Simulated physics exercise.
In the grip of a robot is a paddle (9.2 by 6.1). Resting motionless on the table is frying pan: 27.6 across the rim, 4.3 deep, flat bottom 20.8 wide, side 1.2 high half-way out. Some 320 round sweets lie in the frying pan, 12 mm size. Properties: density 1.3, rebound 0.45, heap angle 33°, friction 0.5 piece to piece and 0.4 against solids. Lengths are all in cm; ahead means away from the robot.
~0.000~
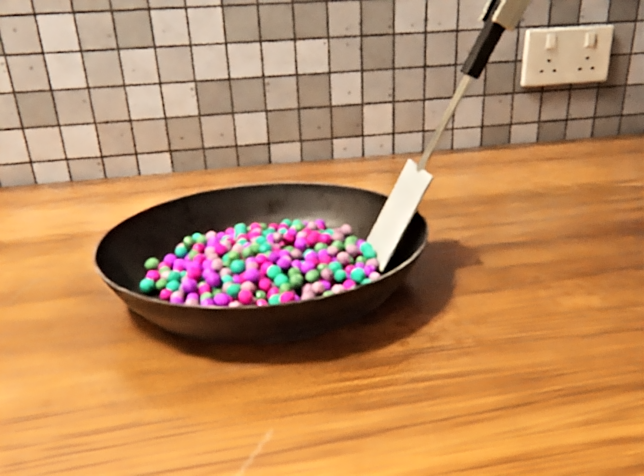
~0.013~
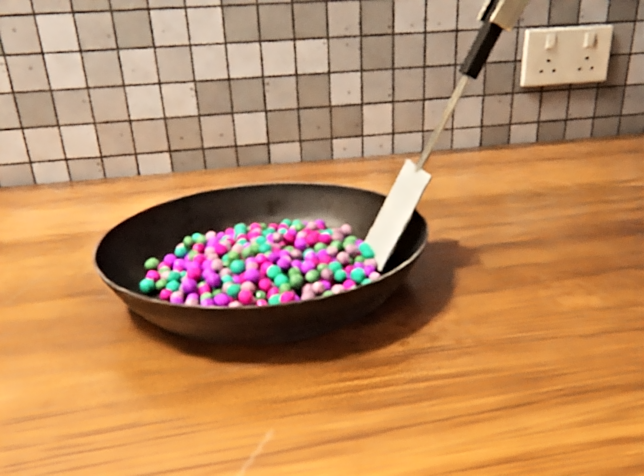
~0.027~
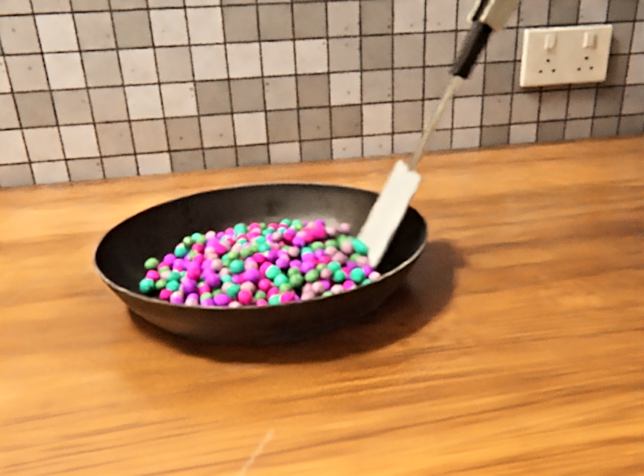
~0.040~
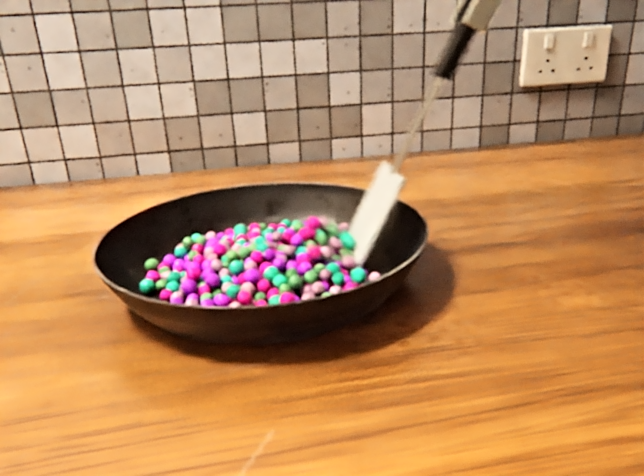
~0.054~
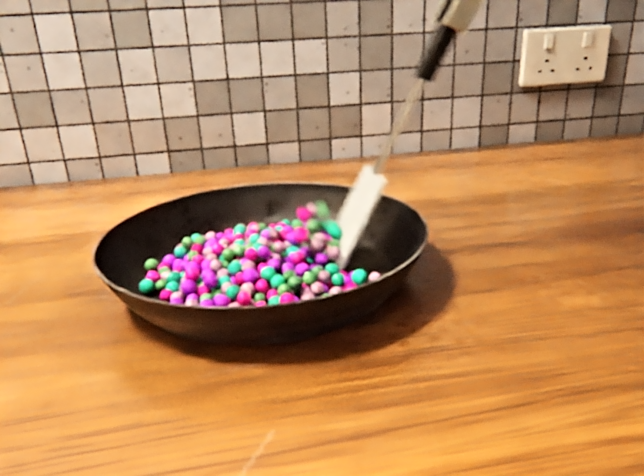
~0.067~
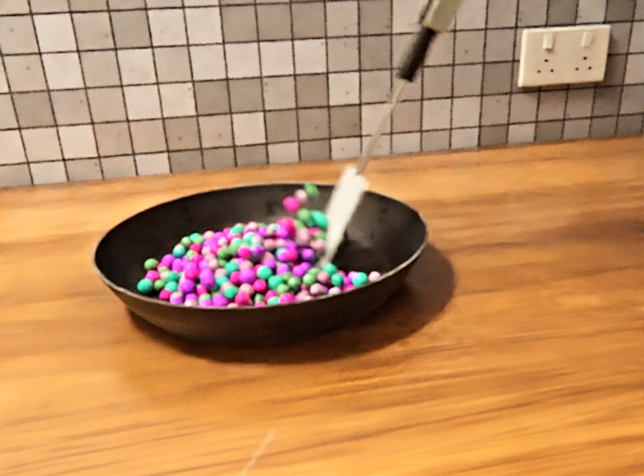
To begin with, a white paddle on a dark handle rests at the right side of a black frying pan filled with small round sweets in pink, purple and green. The paddle then sweeps left through the pan, pushing the nearby sweets into a higher mound, with a few lifting above the rest.
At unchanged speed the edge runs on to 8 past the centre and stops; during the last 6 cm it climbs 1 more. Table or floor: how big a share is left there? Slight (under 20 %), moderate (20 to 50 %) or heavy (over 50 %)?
Slight.
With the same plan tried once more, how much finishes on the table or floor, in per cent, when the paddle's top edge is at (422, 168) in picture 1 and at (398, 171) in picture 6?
Some 0 per cent.
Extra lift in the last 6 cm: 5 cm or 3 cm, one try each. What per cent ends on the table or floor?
You'd get some 15 per cent with the first setting and some 15 per cent with the second.
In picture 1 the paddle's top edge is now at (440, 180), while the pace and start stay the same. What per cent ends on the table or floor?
About 5%.
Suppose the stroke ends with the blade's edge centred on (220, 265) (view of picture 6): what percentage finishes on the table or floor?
5 %.
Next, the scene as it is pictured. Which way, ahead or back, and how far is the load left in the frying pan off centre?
Offset: About 4.0 cm, ahead.
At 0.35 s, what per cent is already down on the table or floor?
I'd put it at around 10 per cent.
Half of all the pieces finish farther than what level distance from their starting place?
The value is roughly 4 cm.
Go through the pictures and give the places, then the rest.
The first picture shows paddle top edge at (421, 168), sloping 62°; upper third of the load around (271, 254), from x 150 to 375, top at y 225; 317 in the frying pan.
The second picture shows paddle top edge at (419, 168), sloping 62°; upper third of the load around (270, 254), from x 150 to 375, top at y 225.
The third picture shows paddle top edge at (410, 169), sloping 62°; upper third of the load around (276, 253), from x 150 to 375, top at y 225.
The fourth picture shows paddle top edge at (394, 170), sloping 62°; upper third of the load around (273, 253), from x 150 to 375, top at y 225.
The fifth picture shows paddle top edge at (376, 172), sloping 62°; upper third of the load around (275, 250), from x 145 to 375, top at y 210.
The sixth picture shows paddle top edge at (358, 173), sloping 62°; upper third of the load around (271, 249), from x 145 to 375, top at y 190; 317 in the frying pan.
After 0.10 s, sloping 62°, highest piece 10 above the table; 316 in the frying pan, 1 on the blade or in flight.
After 0.13 s, sloping 62°, highest piece 13 above the table; 316 in the frying pan, 1 on the blade or in flight.
After 0.35 s, sloping 62°, highest piece 6 above the table; 283 in the frying pan, 32 on the table or floor, 2 on the blade or in flight.
After 1.40 s, sloping 62°, highest piece 4 above the table; 283 in the frying pan, 34 on the table or floor.
At rest, 283 in the frying pan, 34 on the table or floor. That is 11 % on the table or floor.
